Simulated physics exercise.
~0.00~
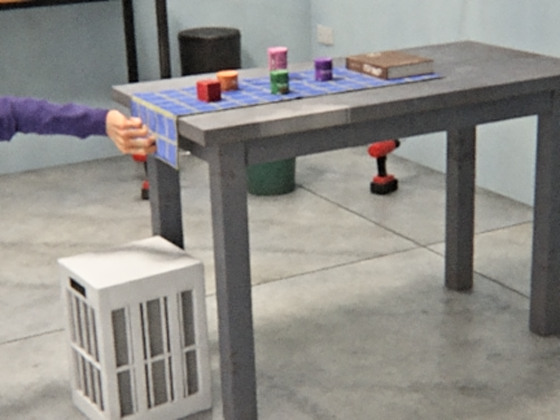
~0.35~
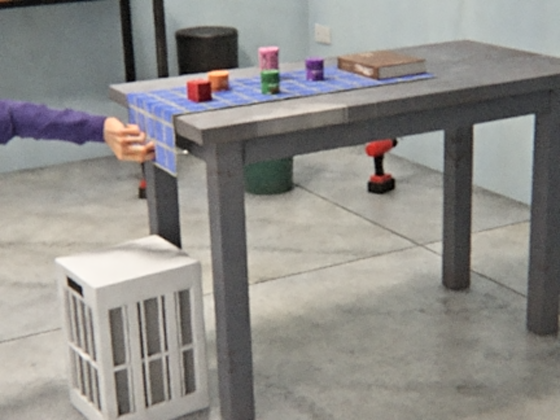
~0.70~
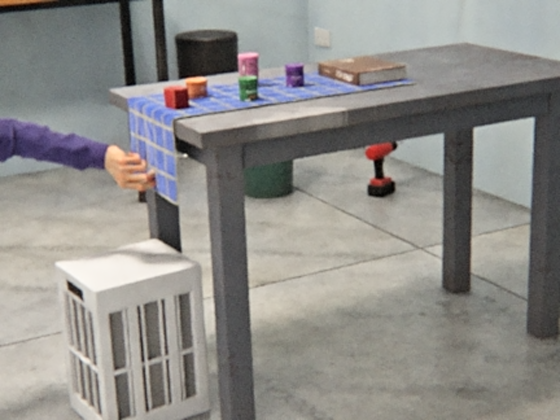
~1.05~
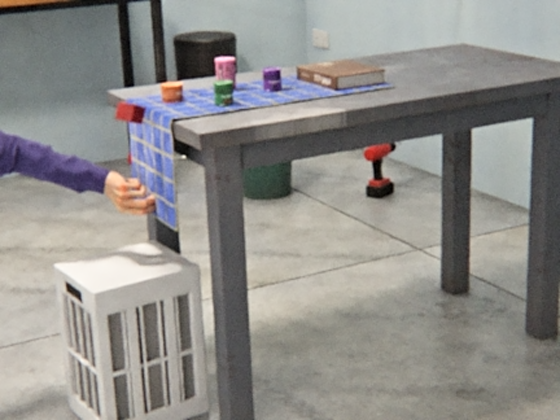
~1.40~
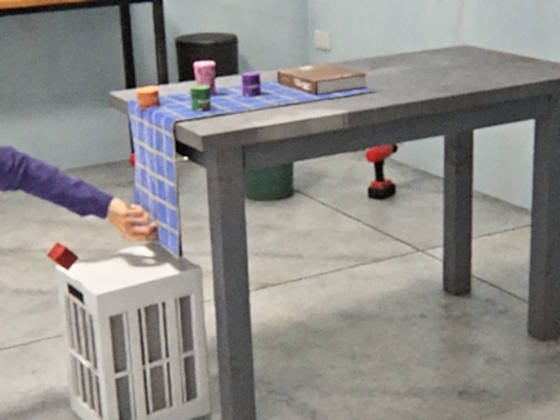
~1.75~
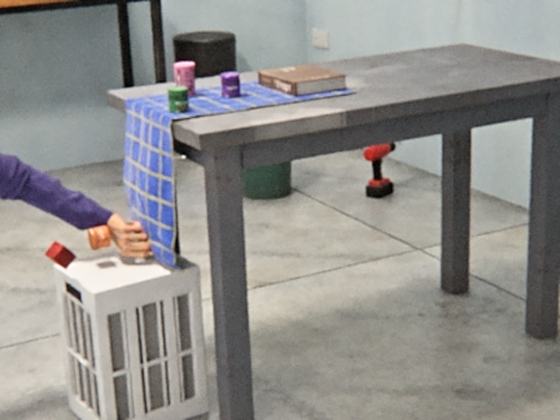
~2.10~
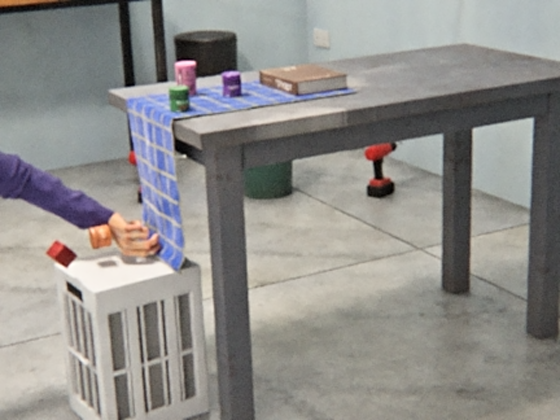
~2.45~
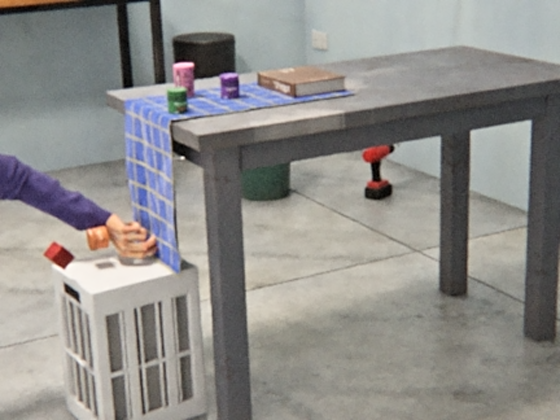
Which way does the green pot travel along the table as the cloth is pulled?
The green pot moves to the left, riding along on the blue cloth.
